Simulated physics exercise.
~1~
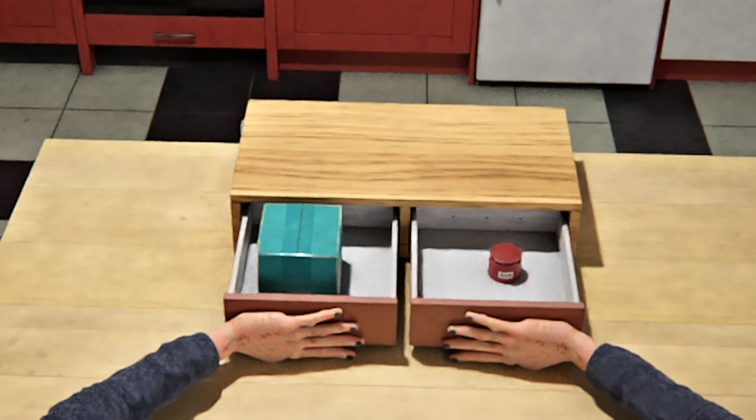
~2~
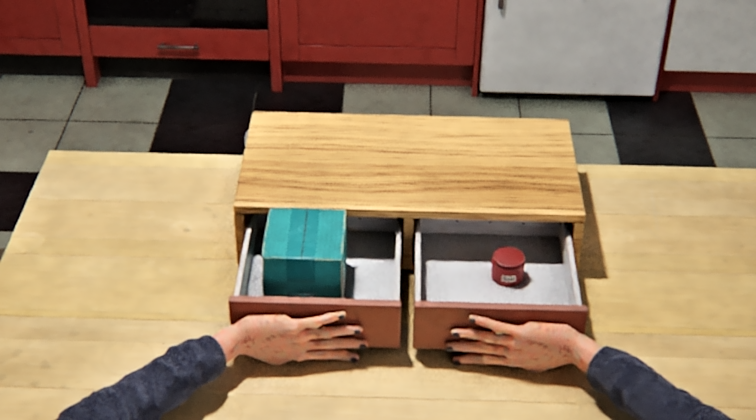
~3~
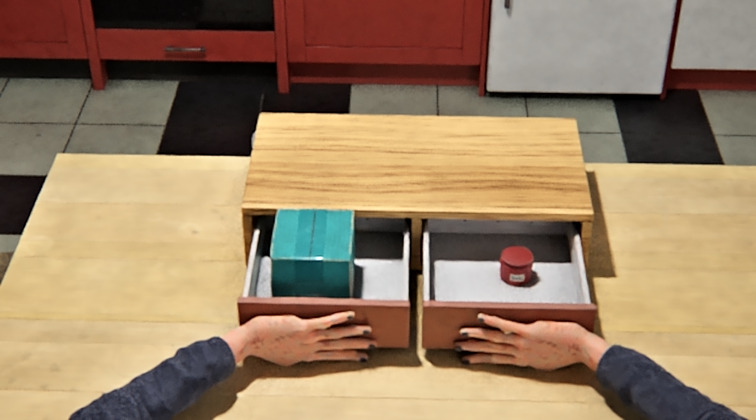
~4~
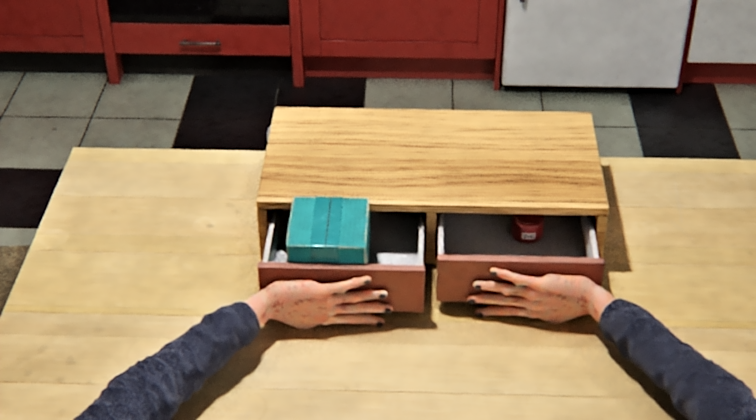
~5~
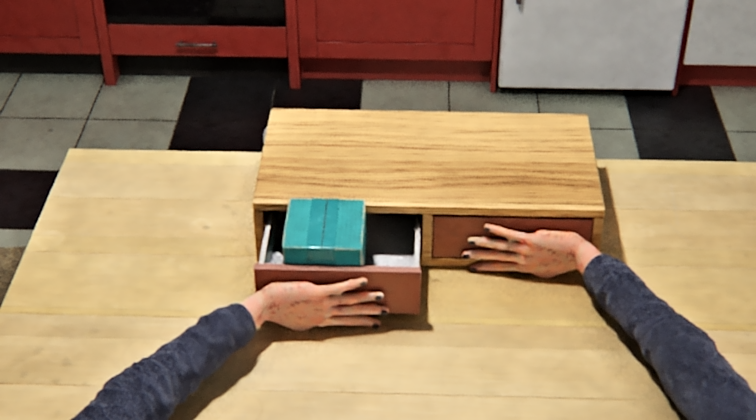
Two hands push both drawers inward, but only the right shuts while the left stays ajar.
